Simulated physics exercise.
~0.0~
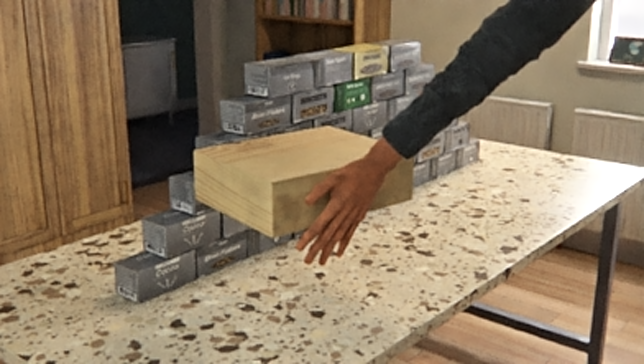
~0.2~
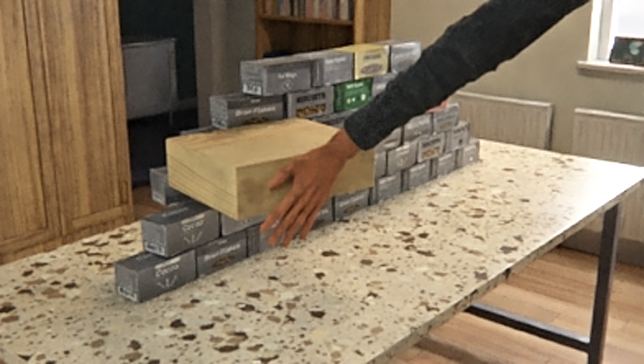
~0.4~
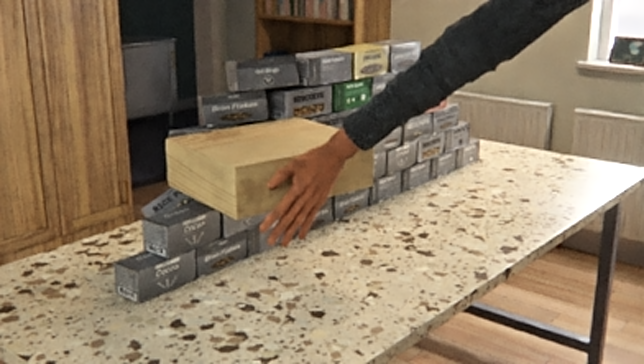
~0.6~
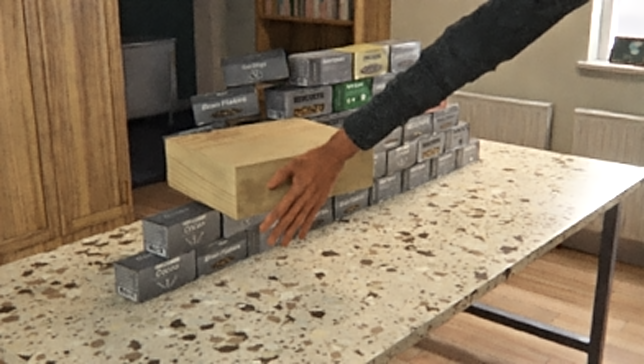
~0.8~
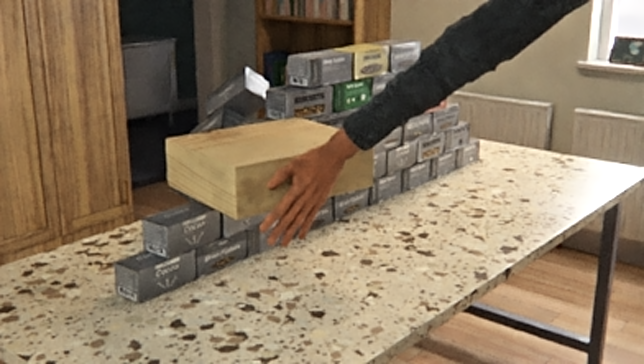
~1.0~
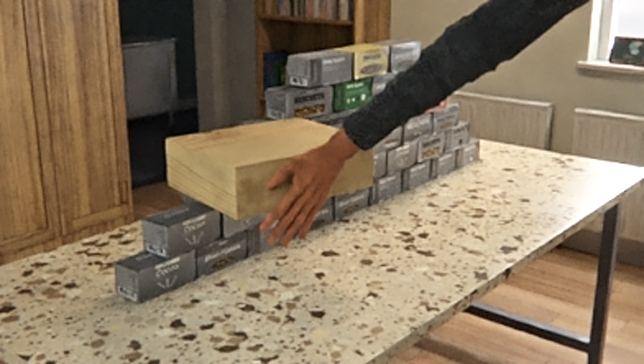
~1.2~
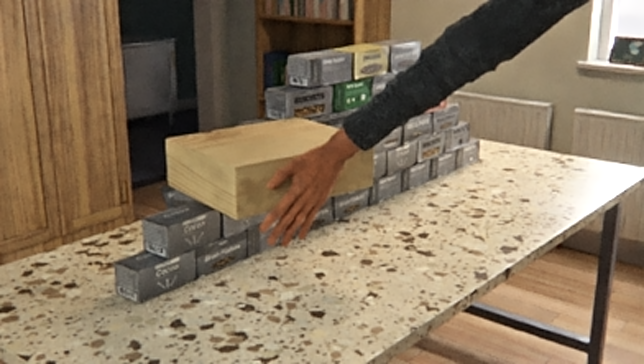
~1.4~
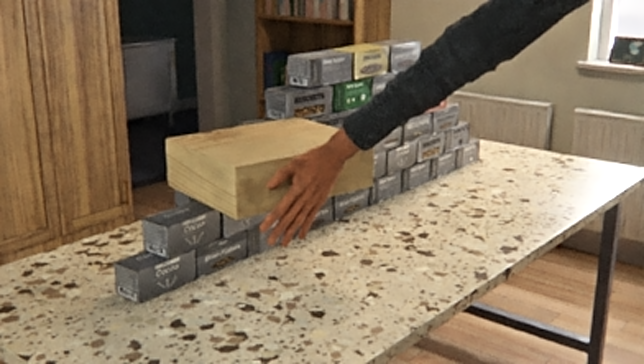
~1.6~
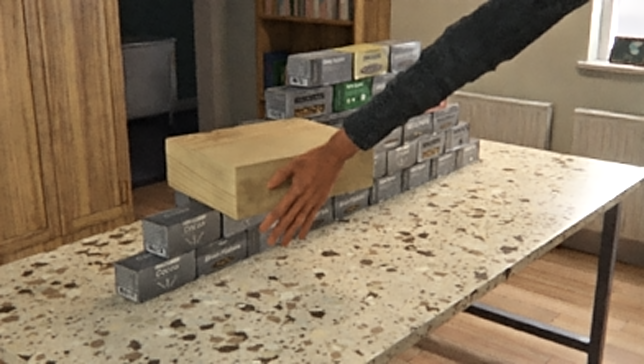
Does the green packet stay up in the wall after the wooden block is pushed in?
Yes, the green packet stays up in its place in the wall, even though some packets to its left fall.
